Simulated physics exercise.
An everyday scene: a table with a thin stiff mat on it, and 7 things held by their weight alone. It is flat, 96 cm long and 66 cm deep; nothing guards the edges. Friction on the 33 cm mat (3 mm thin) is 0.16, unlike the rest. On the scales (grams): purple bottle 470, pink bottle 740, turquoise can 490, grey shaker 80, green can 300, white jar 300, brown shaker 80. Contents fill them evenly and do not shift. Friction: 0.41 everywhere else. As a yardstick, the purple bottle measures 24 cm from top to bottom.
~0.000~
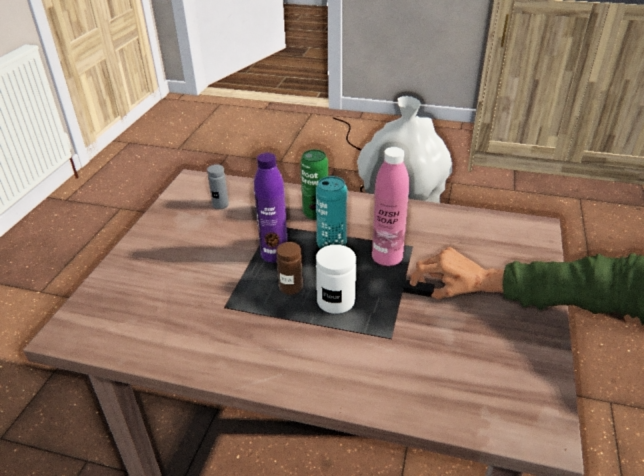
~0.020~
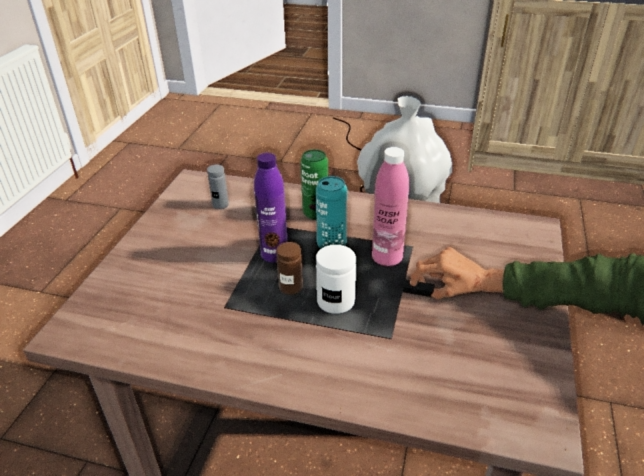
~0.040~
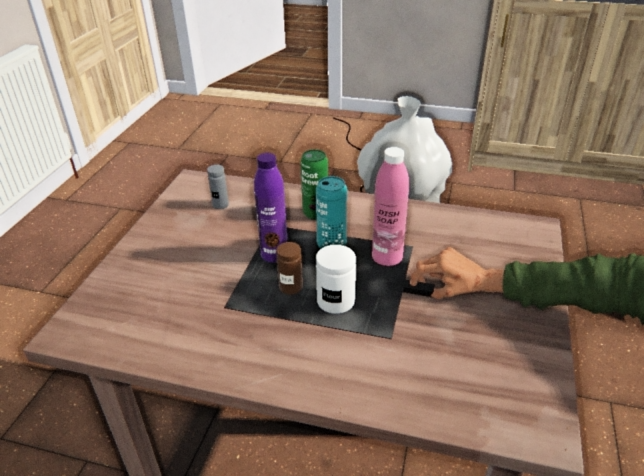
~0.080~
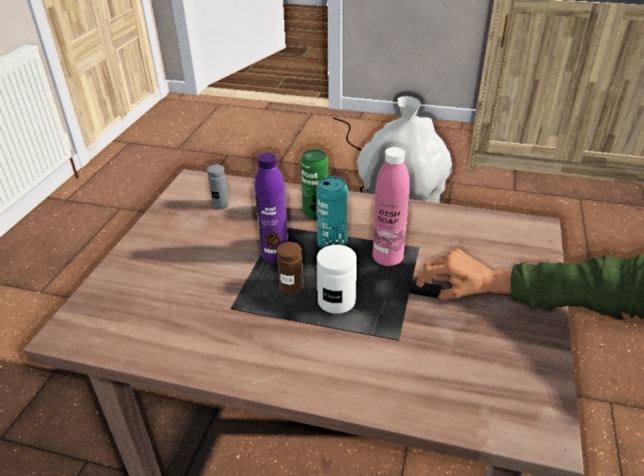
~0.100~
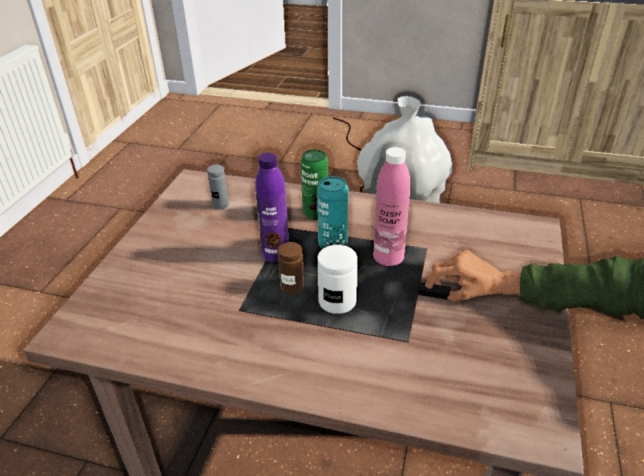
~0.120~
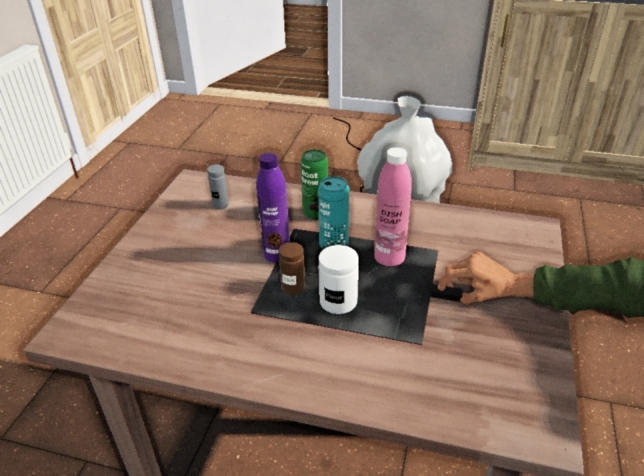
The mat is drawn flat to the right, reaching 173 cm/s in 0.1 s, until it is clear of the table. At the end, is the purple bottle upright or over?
The purple bottle stays upright.
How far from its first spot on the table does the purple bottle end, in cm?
Some 2 cm.
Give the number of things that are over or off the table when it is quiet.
That comes to 1.
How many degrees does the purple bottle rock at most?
About 4°.
After 0.22 s, mat pulled 22 cm; purple bottle slid 2 cm near (279, 211); turquoise can slid 3 cm; brown shaker slid 2 cm.
After 0.42 s, mat pulled 57 cm; pink bottle leaning 10°; white jar slid 5 cm; turquoise can slid 3 cm.
After 0.82 s, mat pulled 91 cm; purple bottle slid 2 cm near (278, 211); pink bottle leaning 45°; white jar slid 5 cm.
At rest (1.3 s), tipped over on the table, pink bottle; the other 6 in place, give or take 6 cm. Seen from the same camera at the end, purple bottle near (278, 211).
